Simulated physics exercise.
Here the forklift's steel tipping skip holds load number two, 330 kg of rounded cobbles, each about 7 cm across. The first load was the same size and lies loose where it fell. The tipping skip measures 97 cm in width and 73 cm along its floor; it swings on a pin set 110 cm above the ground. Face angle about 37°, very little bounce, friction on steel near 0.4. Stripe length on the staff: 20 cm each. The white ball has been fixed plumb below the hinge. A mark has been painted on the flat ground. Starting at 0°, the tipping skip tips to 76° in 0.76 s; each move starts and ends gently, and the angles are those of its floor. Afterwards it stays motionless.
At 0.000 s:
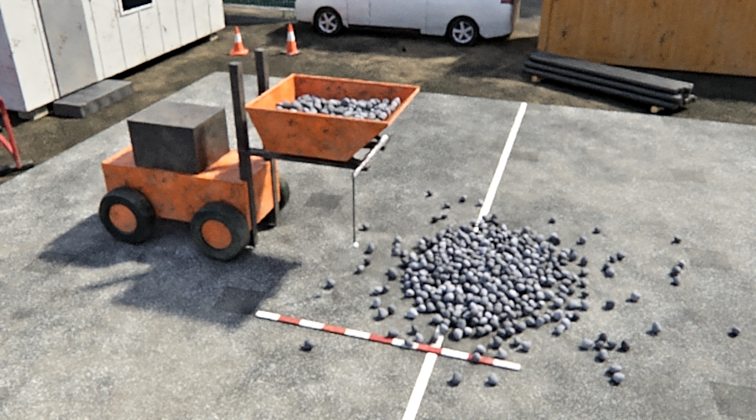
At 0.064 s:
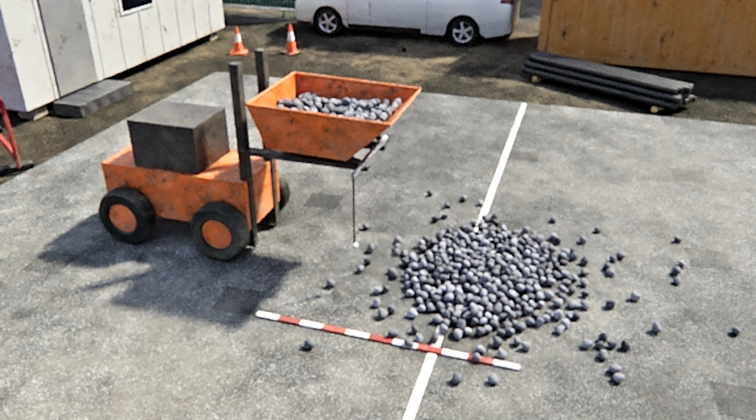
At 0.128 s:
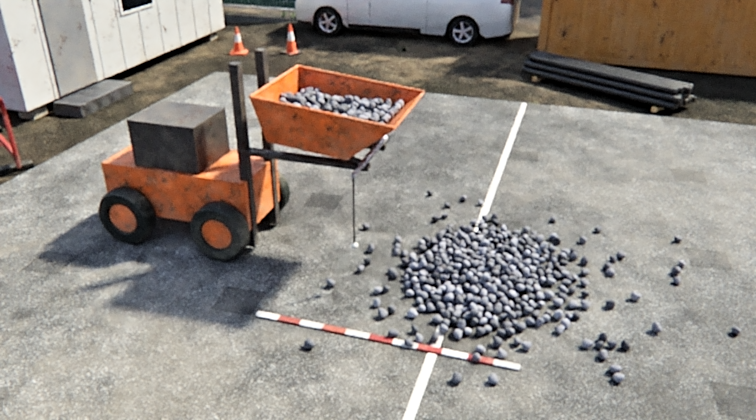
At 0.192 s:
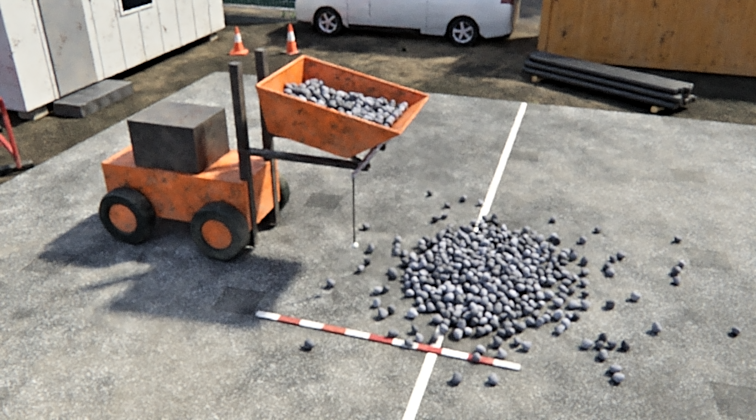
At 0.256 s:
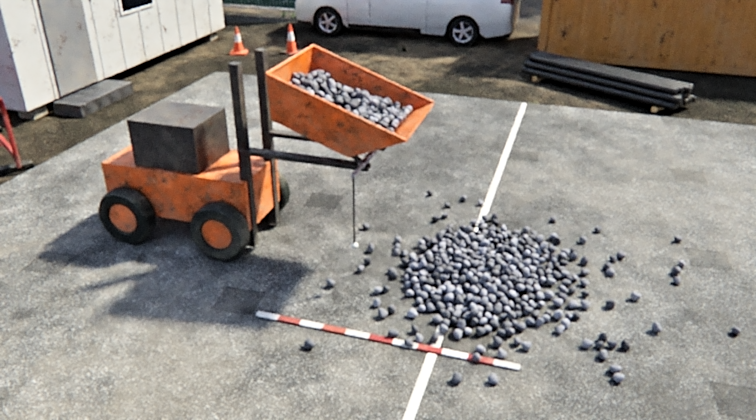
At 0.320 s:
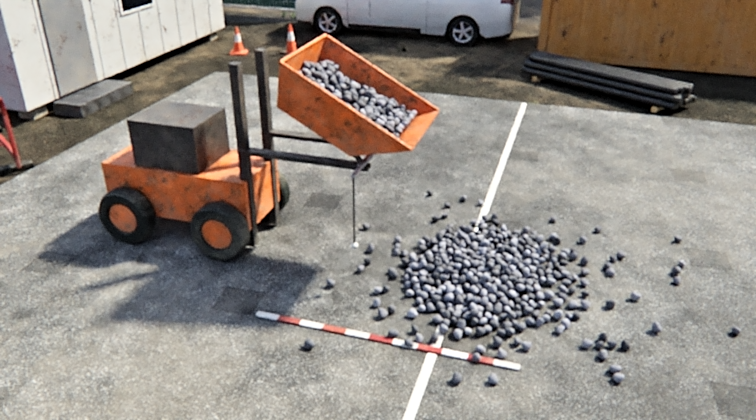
On a paved yard, a small orange forklift steadily tilts its stone-filled skip toward the right.
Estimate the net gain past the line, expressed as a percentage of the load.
89 %.
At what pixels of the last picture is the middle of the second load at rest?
(510, 272).
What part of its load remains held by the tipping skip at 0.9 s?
About 90 percent is still in there.
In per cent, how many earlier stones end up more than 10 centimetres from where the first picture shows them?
30 per cent.
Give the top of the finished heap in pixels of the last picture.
Expect the peak around (479, 252).
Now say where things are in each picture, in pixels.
In the first picture, the tipping skip is at 0°, its lip at (389, 124); the top of the load is at (356, 105). The earlier load is highest near (471, 256), 17 cm above ground level, 34 % short of the line, 66 % past the line.
In the second picture, the tipping skip is at 2°, its lip at (390, 125); the top of the load is at (331, 103); the stones move at 0.4 m/s on average.
In the third picture, the tipping skip is at 6°, its lip at (394, 128); the top of the load is at (311, 98); the stones move at 0.8 m/s on average.
In the fourth picture, lip at (400, 134), floor tilted 12°, highest stones at (309, 89); the stones move at 0.9 m/s on average.
In the fifth picture, the tipping skip is at 20°, its lip at (406, 141); the top of the load is at (310, 78); the stones move at 1.2 m/s on average.
In the sixth picture, lip at (411, 150), floor tilted 29°, highest stones at (317, 68); the stones move at 1.3 m/s on average.
After 0.6 s the floor is at 64°; in per cent of one load, 100 in the tipping skip, 34 short of the line, 66 past the line; the foremost stones are at (671, 291).
After 0.9 s the floor is at 76°; in per cent of one load, 88 in the tipping skip, 46 short of the line, 66 past the line; the foremost stones are at (671, 291).
After 1.2 s the floor is at 76°; in per cent of one load, 13 in the tipping skip, 53 short of the line, 134 past the line; the foremost stones are at (671, 291).
After 3.6 s the floor is at 76°; in per cent of one load, 0 in the tipping skip, 45 short of the line, 155 past the line; the foremost stones are at (743, 303). Net gain past the line, 89.
